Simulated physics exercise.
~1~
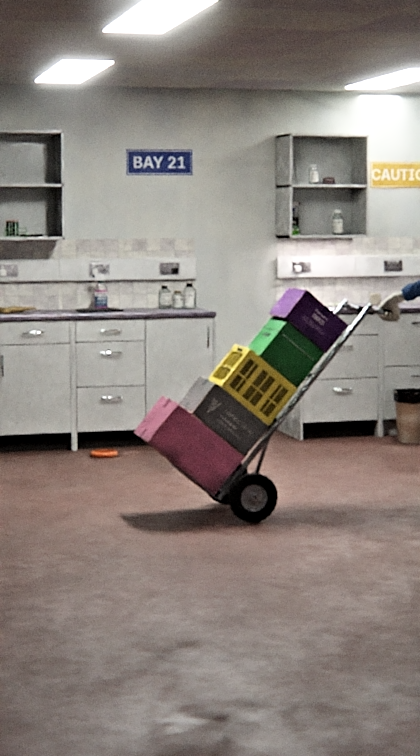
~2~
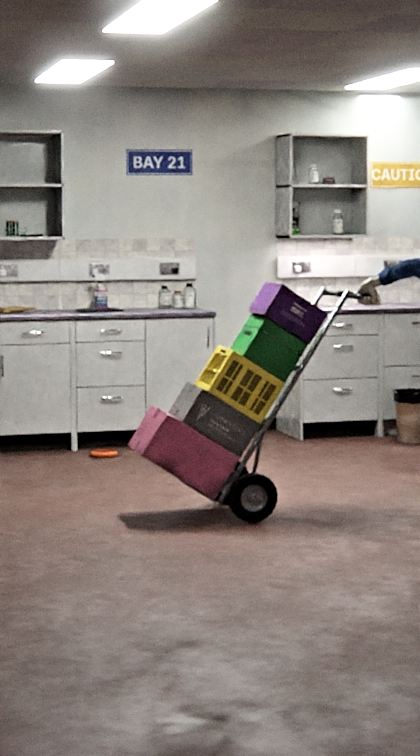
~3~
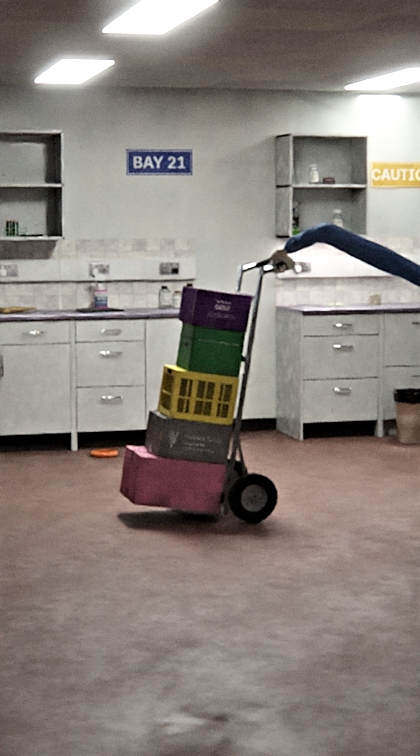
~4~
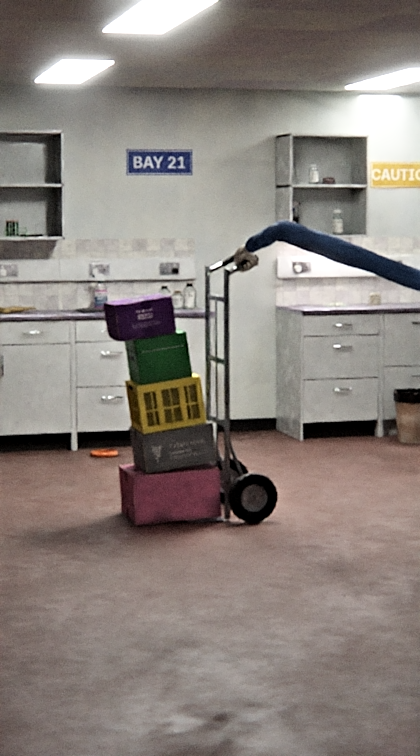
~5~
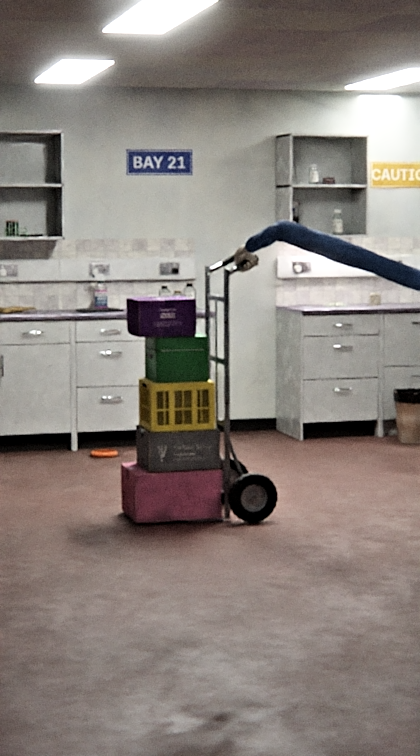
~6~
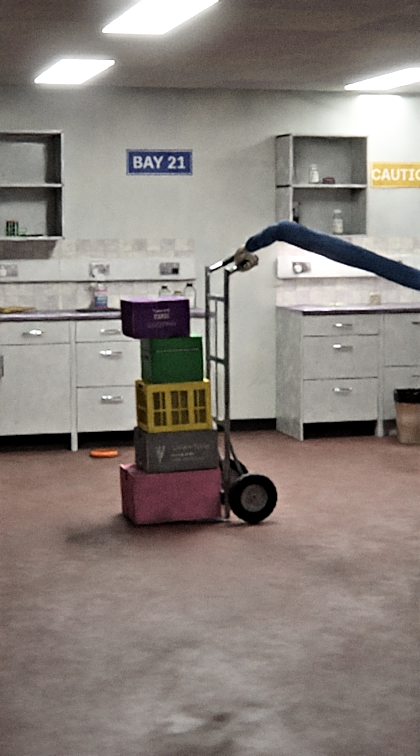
Tilted hand truck carrying five stacked boxes and crates being swung upright by a blue-sleeved arm, the stack wobbling but staying standing.
